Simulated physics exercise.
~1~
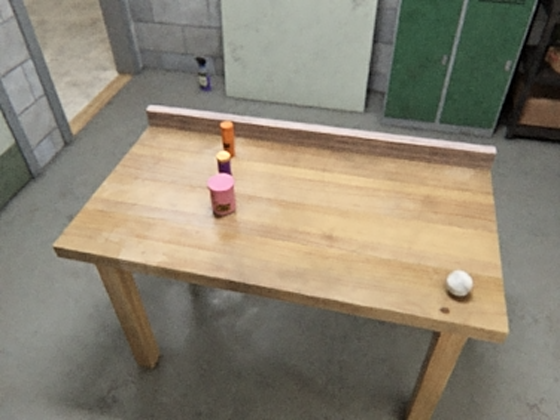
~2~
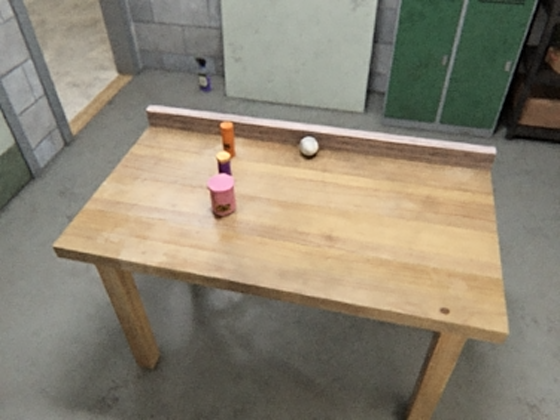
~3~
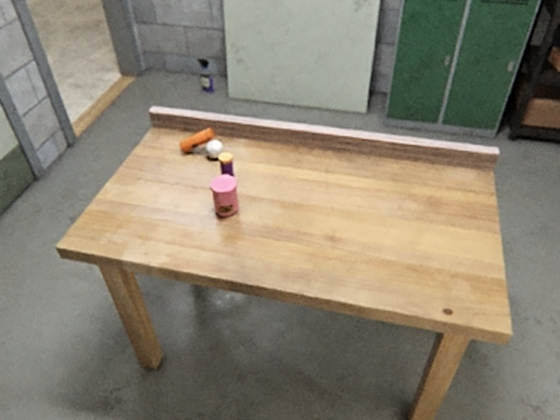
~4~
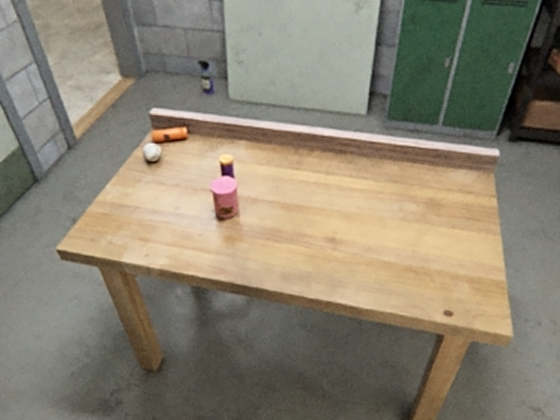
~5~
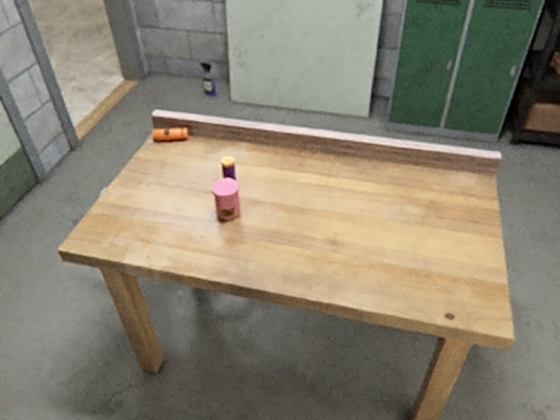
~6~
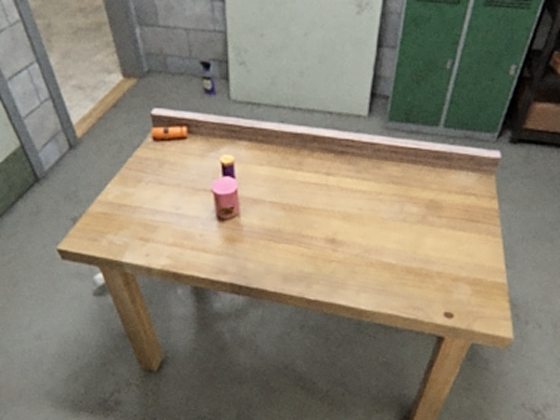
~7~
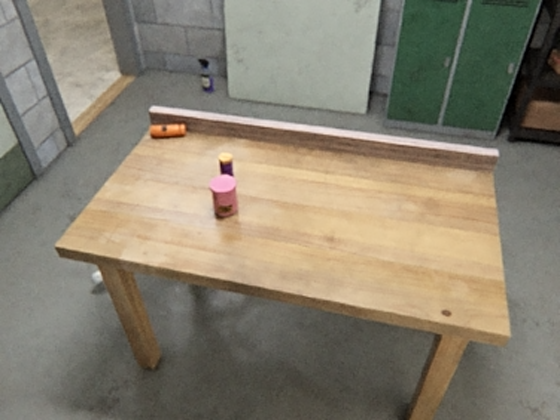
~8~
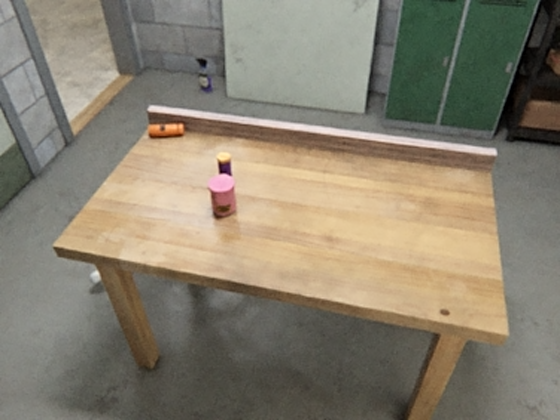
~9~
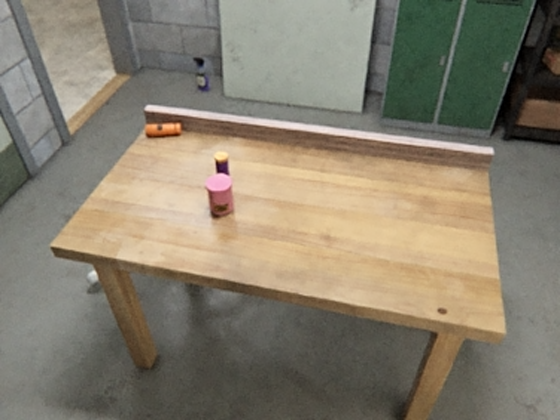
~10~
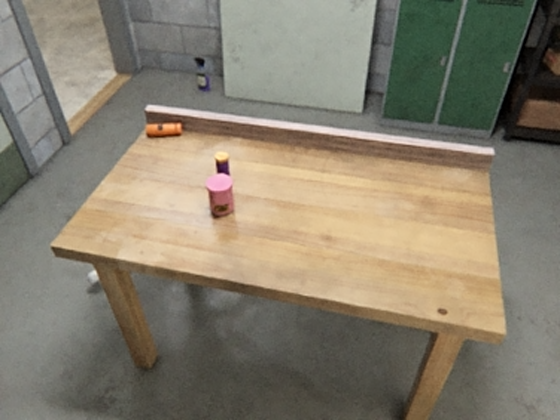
At first, a white ball is near the right front corner of a wooden table, while an orange shaker, a small purple shaker and a pink tin stand toward the left. The ball travels left and away to the raised strip along the far edge, then heads farther left to the orange shaker. The orange shaker tips onto its side and shifts left along the strip. The ball continues to the table's left side and drops out of sight, then shows on the floor beside the left front leg. It stays there, with the orange shaker lying down and the purple shaker and pink tin still upright in their places.
